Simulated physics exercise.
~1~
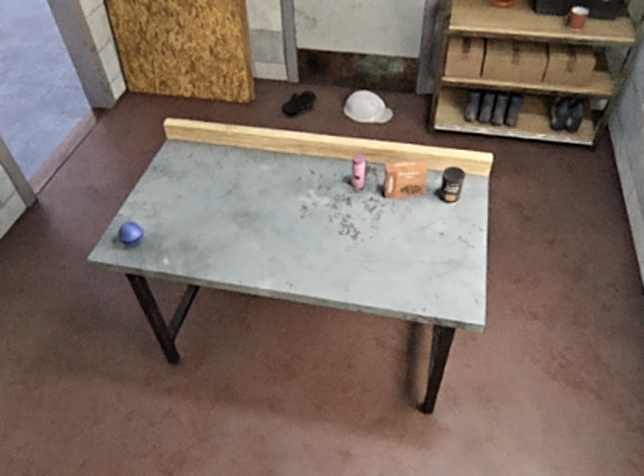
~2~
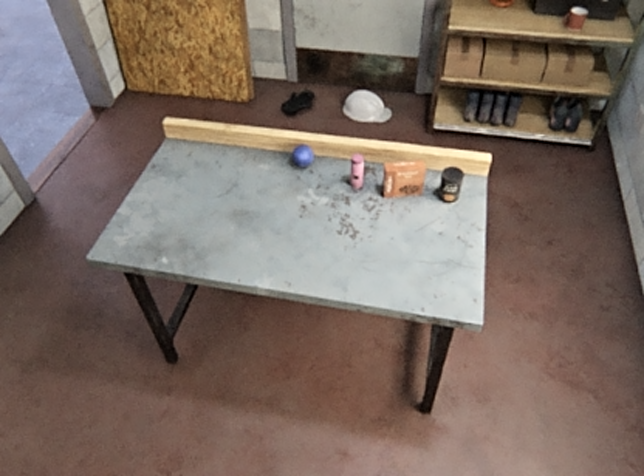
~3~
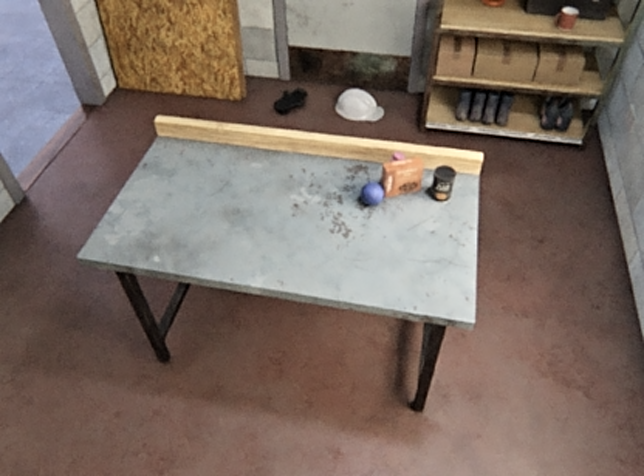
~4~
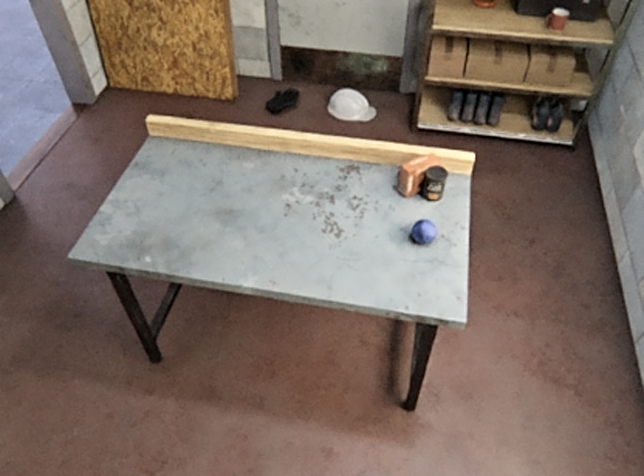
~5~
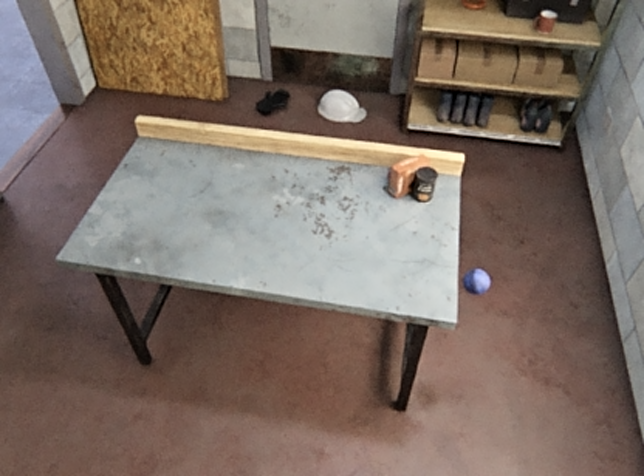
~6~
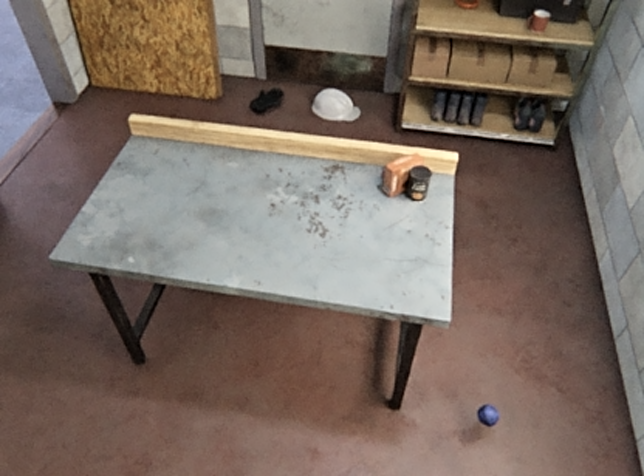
In a workshop with a reddish floor, seen from above, a grey table has a wooden rail along its far edge, with a blue ball at the left and a pink shaker, an orange packet and a black tin near the far right. The ball rolls to the right toward the rail, then heads back toward the near side. It strikes the shaker, which tips toward the packet, and the packet shifts slightly right. The ball rolls off the right edge and drops to the floor as the view drifts right. The shaker has toppled out of sight, while the packet and tin stand upright.
